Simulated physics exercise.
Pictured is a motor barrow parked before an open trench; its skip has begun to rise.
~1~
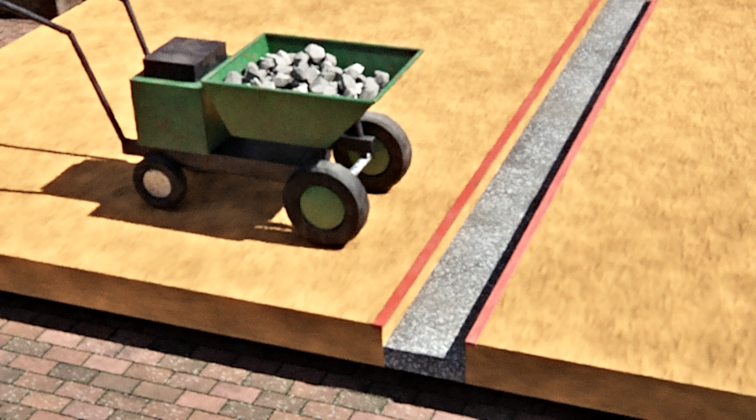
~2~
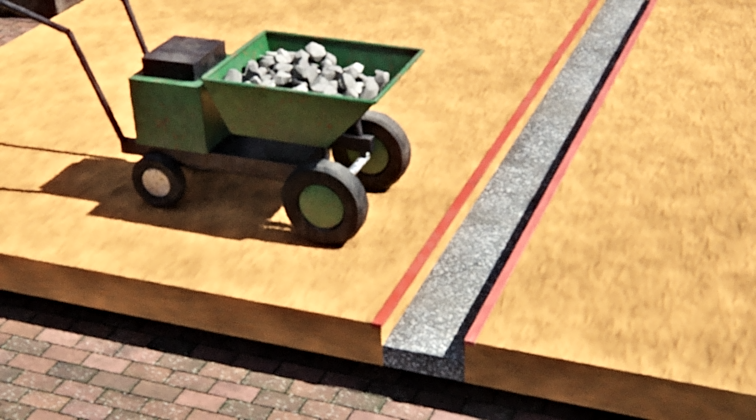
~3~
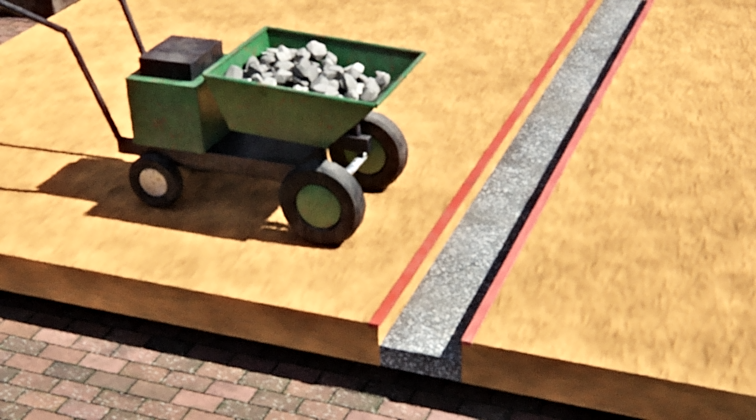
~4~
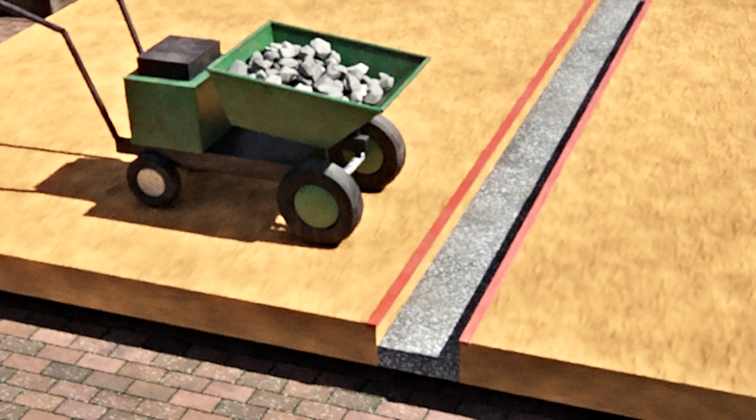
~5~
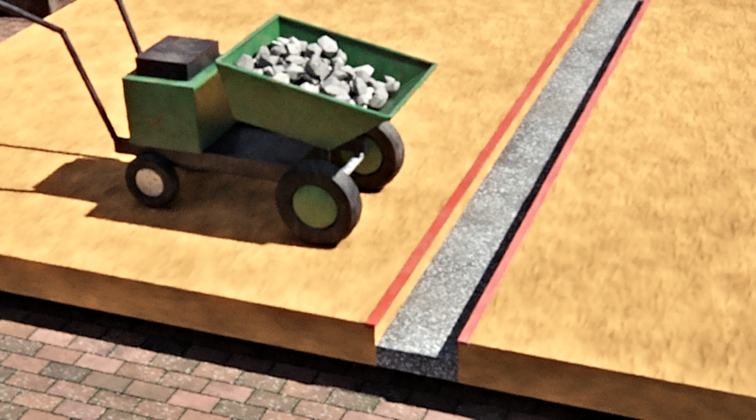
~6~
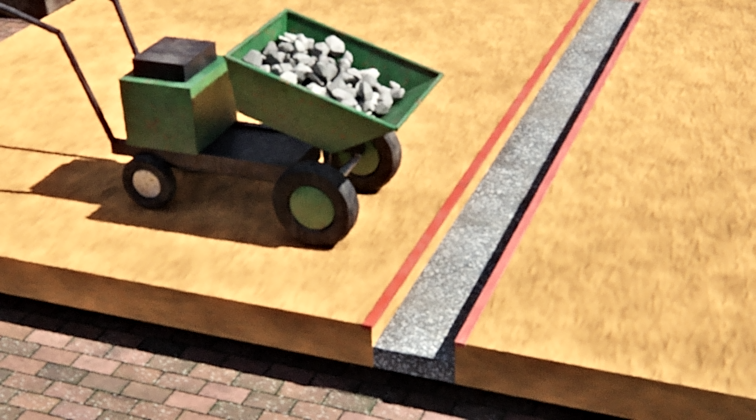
A green skip heaped with pale grey broken stones sits level on a small motor barrow at first, then its rear rises and it tilts gradually forward to the right, while the wheels stay put. The barrow, with dark handles and black tyres, stands at left on a tan slab above reddish paving, seen from above at an angle. To its right runs a shallow red-edged trench with a speckled grey floor, and the view shifts very slightly.
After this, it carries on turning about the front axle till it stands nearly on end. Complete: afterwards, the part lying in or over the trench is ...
... the majority.
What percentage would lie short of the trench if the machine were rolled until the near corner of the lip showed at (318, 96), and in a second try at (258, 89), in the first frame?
20 and 50 percent, in that order.
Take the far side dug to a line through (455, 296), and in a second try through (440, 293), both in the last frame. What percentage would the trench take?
About 40 and 20 per cent.
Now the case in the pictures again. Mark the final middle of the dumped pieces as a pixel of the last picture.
Somewhere around (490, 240) in the final view.
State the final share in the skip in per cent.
Close to 15 per cent, give or take.
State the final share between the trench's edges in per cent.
Result: Around 65 in a hundred.
Soon after the last picture, skip tipped steeply; all in the skip.
A little later, skip tipped steeply; nearly all in the skip; a small part in or heaped over the trench; a stray few falling.
Later still, skip tipped right over; about a quarter in the skip; about two thirds in or heaped over the trench; about a quarter beyond it.
At rest, skip tipped right over; a small part in the skip; about two thirds in or heaped over the trench; about a quarter beyond it.
